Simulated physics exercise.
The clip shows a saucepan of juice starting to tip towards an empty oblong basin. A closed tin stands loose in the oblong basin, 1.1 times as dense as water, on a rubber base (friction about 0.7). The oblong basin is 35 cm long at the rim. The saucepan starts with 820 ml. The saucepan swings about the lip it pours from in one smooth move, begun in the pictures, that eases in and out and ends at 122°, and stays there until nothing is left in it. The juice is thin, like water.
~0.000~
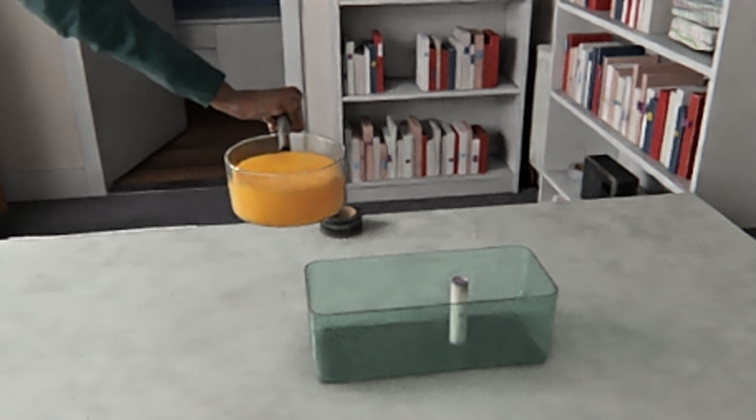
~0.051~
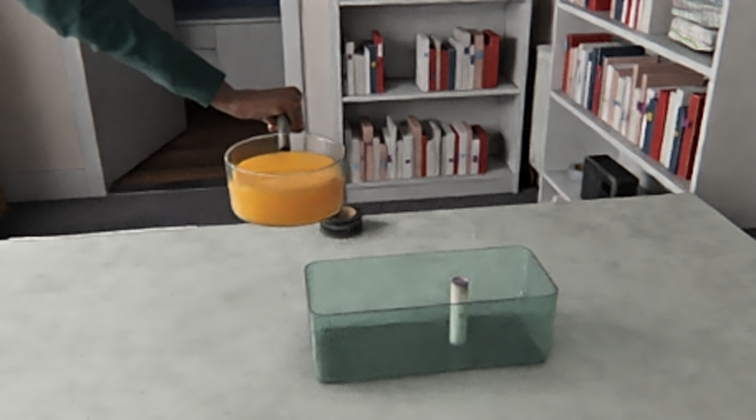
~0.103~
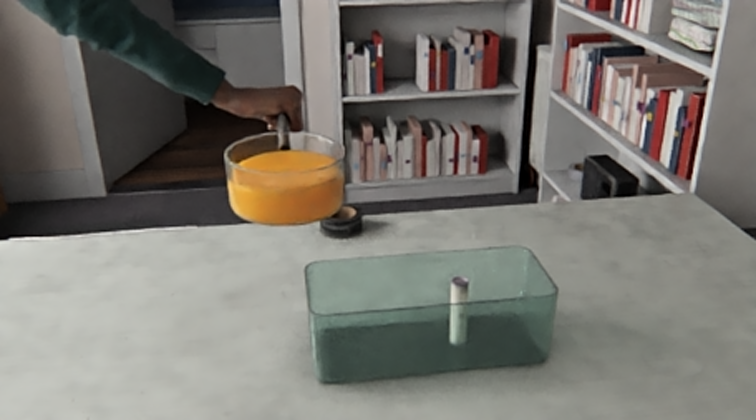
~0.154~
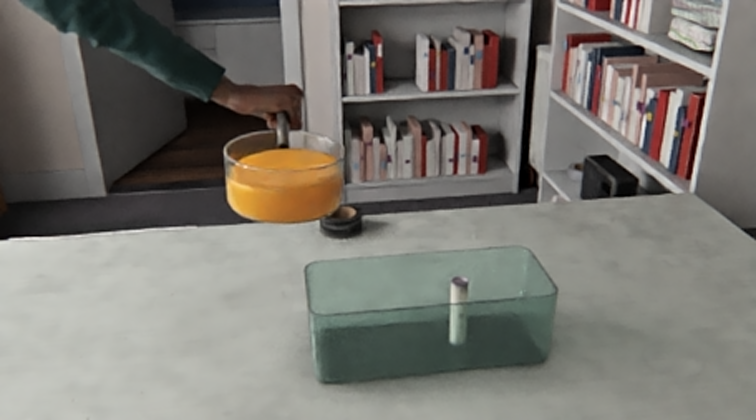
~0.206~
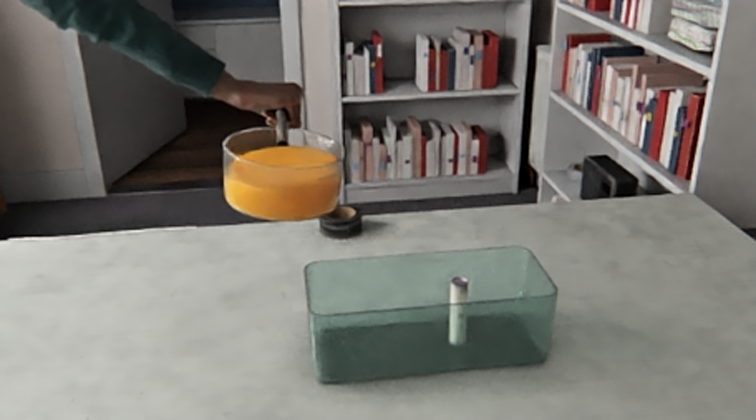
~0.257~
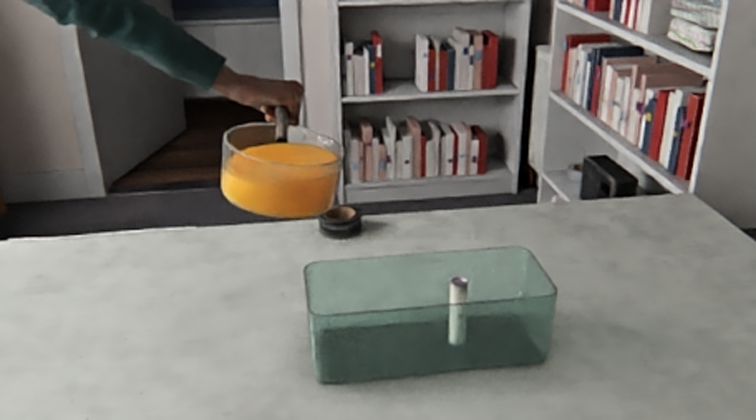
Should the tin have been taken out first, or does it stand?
It topples.
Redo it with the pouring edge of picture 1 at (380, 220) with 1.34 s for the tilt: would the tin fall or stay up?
Then it goes over.
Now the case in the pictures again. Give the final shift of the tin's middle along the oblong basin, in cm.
About 6.5 cm.
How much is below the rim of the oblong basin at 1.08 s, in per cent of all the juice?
Some 74 per cent.
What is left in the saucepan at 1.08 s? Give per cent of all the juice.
About 5 per cent.
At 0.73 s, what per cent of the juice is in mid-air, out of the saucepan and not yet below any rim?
Some 38 per cent.
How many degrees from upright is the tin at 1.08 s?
About 30°.
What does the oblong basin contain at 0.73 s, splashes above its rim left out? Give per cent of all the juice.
About 3 per cent.
After 0.73 s the tilt is 70° and 58 per cent is still to pour; the tin stands where it began.
After 1.08 s the tilt is 111° and 5 per cent is still to pour; the tin leans 28°.
After 1.44 s the tilt is 122° and 0 per cent is still to pour; the tin lies on its side.
After 1.84 s the tilt is 122° and 0 per cent is still to pour; the tin lies on its side.
In the end the tin lies on its side.
